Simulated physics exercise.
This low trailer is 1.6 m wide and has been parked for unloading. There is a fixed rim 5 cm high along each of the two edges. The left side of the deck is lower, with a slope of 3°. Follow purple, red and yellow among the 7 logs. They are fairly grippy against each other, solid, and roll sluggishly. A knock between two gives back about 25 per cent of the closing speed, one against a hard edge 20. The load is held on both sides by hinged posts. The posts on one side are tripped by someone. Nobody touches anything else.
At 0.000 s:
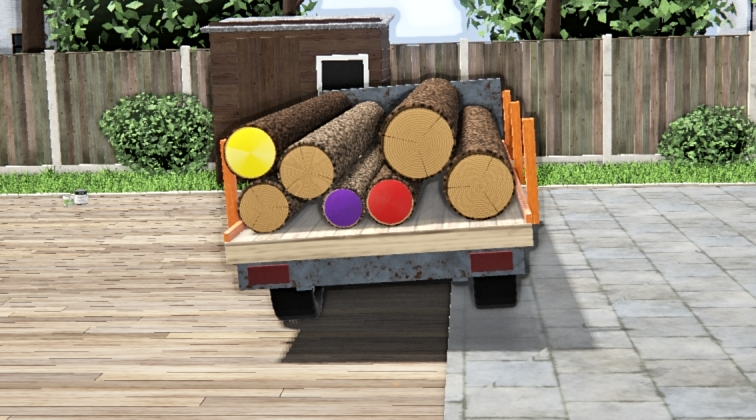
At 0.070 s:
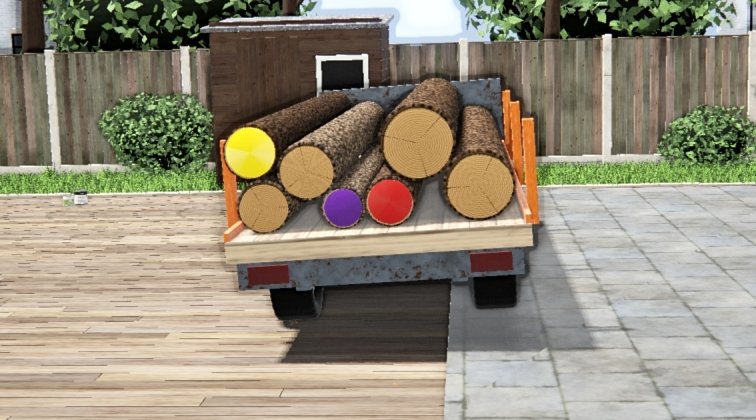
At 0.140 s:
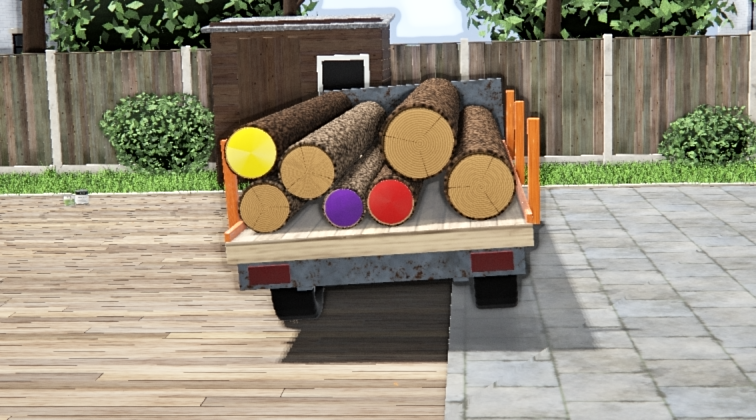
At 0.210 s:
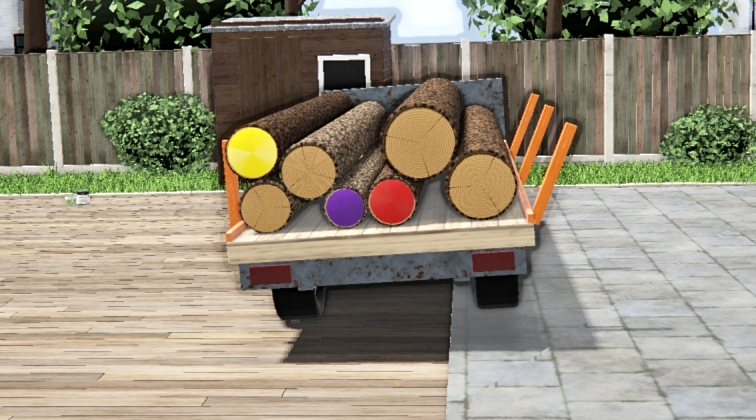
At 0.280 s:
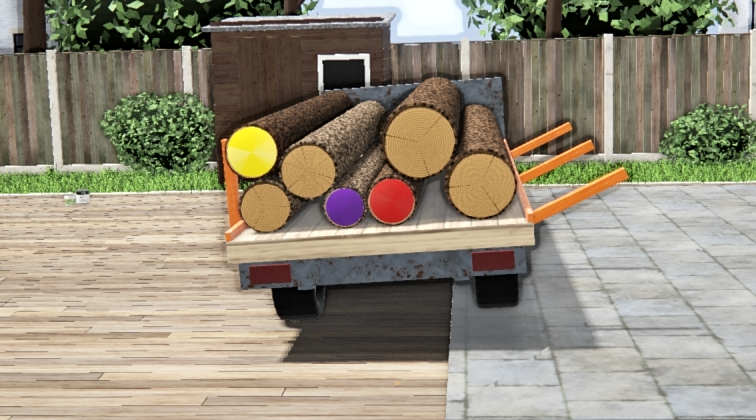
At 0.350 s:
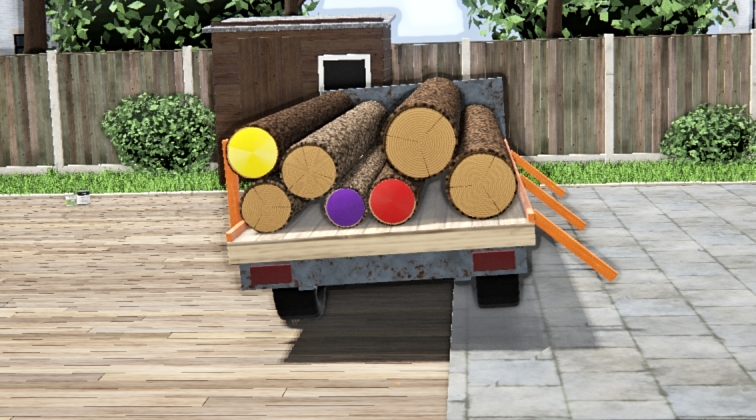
The orange posts on the right side of the trailer swung outward and down past the deck's edge, while the purple, red and yellow logs and the plain ones beside them barely moved.
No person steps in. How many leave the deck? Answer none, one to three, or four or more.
The answer is none.
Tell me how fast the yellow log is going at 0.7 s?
Roughly 0.0 m/s.
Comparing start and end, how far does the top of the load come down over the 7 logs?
About 0 cm.
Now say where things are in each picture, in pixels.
In the first picture, purple (343, 208), red (390, 202), yellow (250, 153); both sides upright; the deck slopes 3° down to the left; 4 of the 7 make up the bottom layer.
In the second picture, purple (343, 208), red (390, 202), yellow (250, 153); both sides upright.
In the third picture, purple (344, 208), red (391, 202), yellow (251, 153); both sides upright.
In the fourth picture, purple (345, 208), red (392, 201), yellow (252, 153); right posts out by 25°, tip at (569, 131).
In the fifth picture, purple (345, 207), red (392, 201), yellow (252, 152); right posts out by 65°, tip at (619, 176).
In the sixth picture, purple (345, 208), red (393, 201), yellow (252, 153); right posts out by 130°, tip at (608, 273).
By 0.7 s, purple is on the deck, 65 cm from the left edge; red is on the deck, 75 cm from the right edge; yellow is up on others, 15 cm from the left edge; 0 gone from the deck.
Finally (1.1 s), purple is on the deck, 65 cm from the left edge; red is on the deck, 75 cm from the right edge; yellow is up on others, 15 cm from the left edge; 0 gone from the deck.
